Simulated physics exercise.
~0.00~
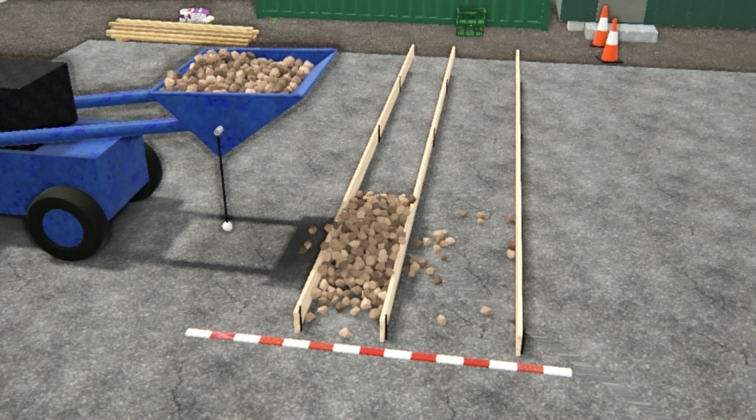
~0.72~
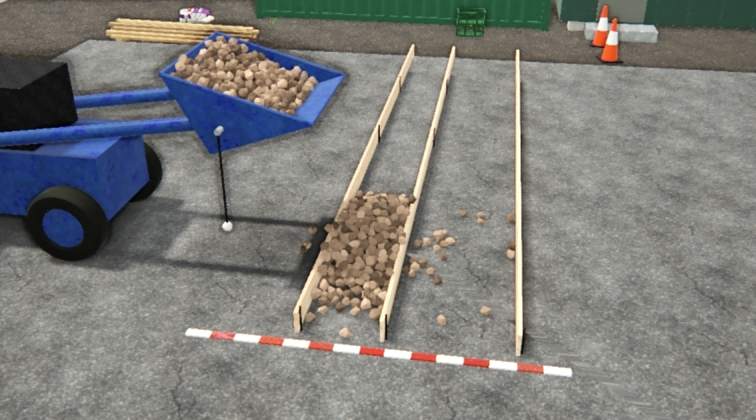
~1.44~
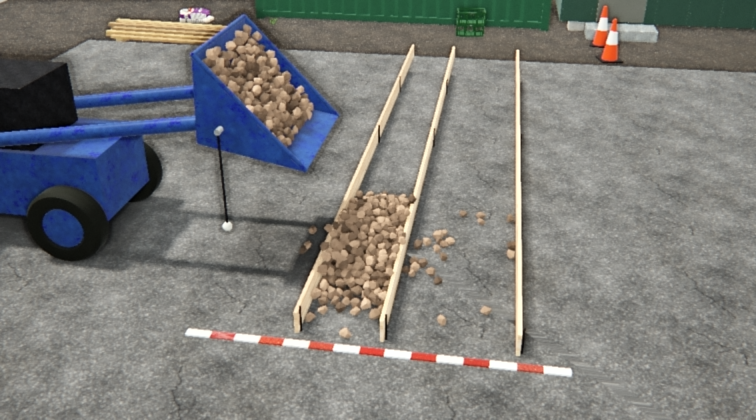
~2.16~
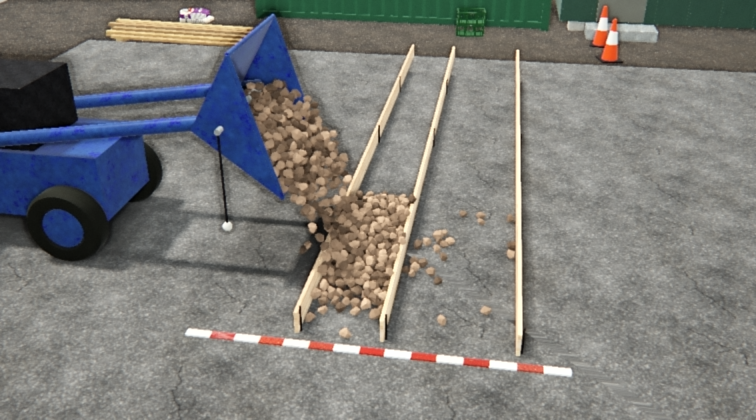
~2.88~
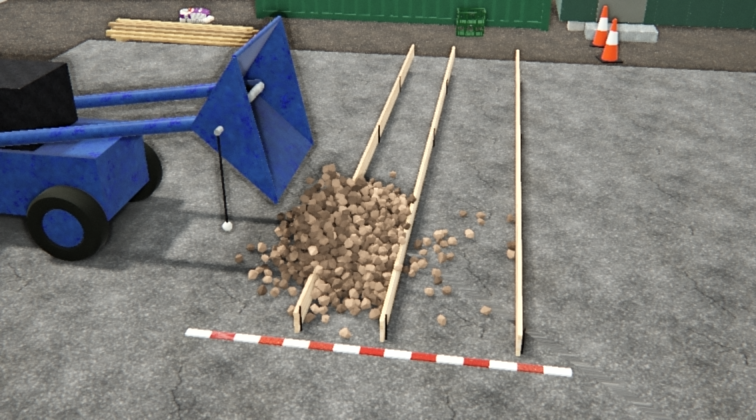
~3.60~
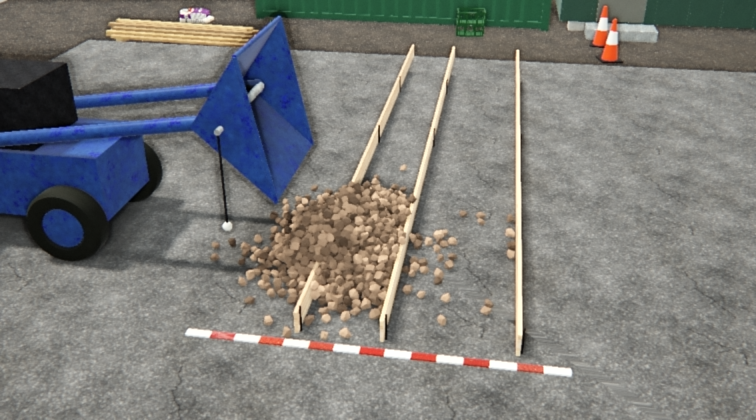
Blue loader bucket tipping brown stones onto an earlier pile between planks, ending empty with the heap spilling over the left plank.
